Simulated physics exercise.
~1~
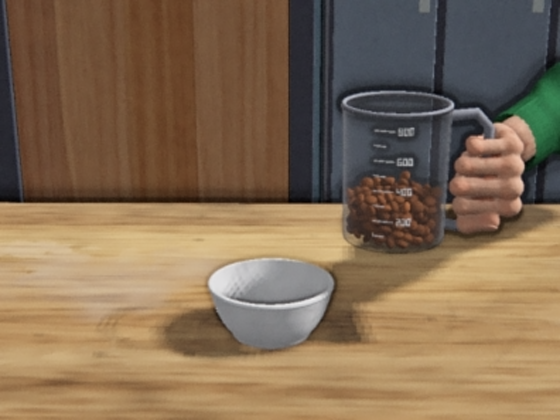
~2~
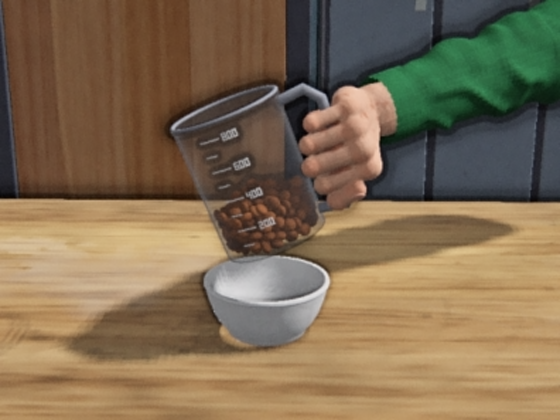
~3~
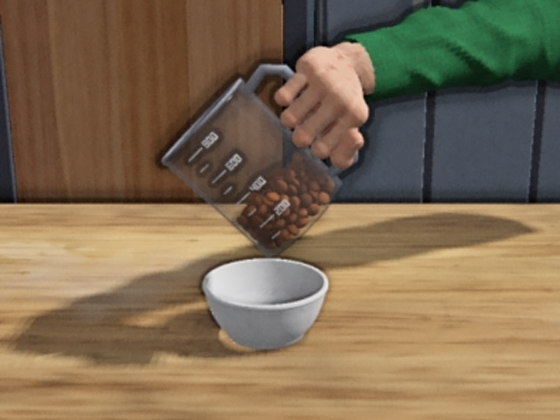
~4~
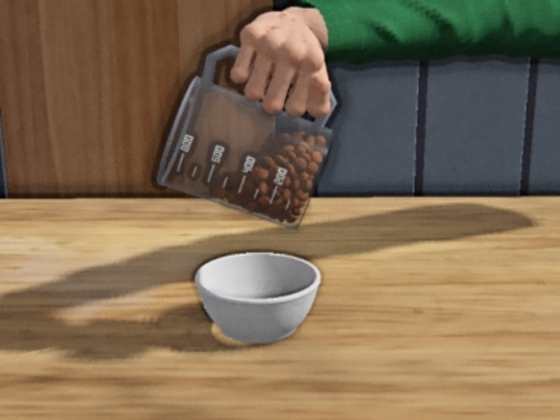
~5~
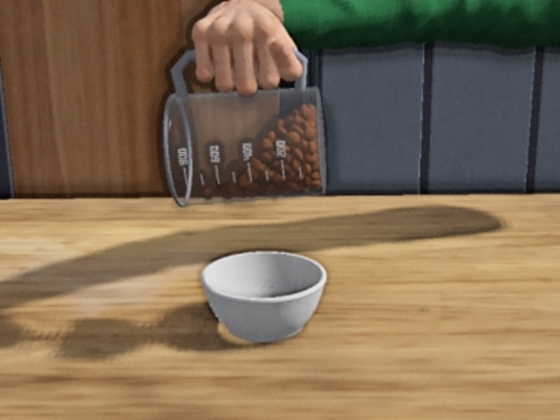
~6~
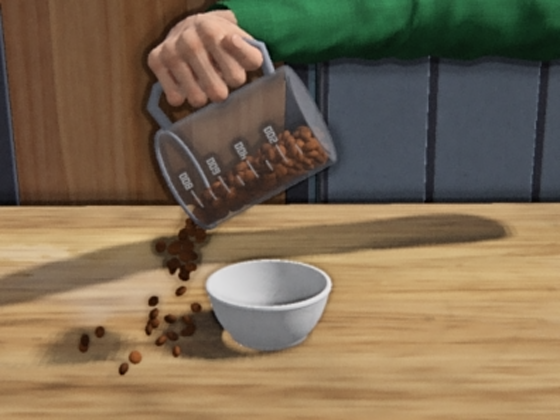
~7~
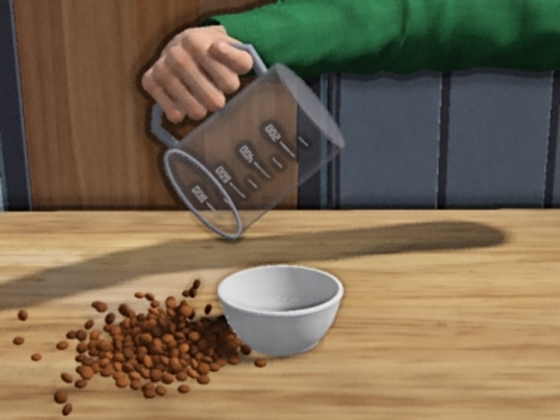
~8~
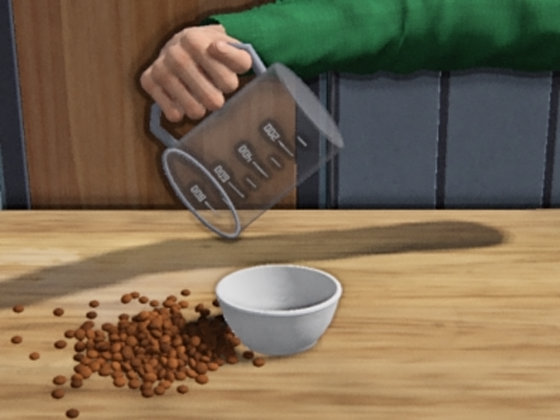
To begin with, a hand in a green sleeve holds a clear measuring jug, partly filled with brown kibble, upright on a wooden table, to the right of a small white bowl. The hand lifts the jug, brings it left above the bowl and tips it steadily until it lies on its side, with nothing falling yet. As the mouth dips further, pieces spill out to the left of the bowl and scatter across the wood. The jug tilts on until it is empty. Finally the kibble lies in a loose heap beside the bowl, which stays empty, while the hand still holds the tipped jug.
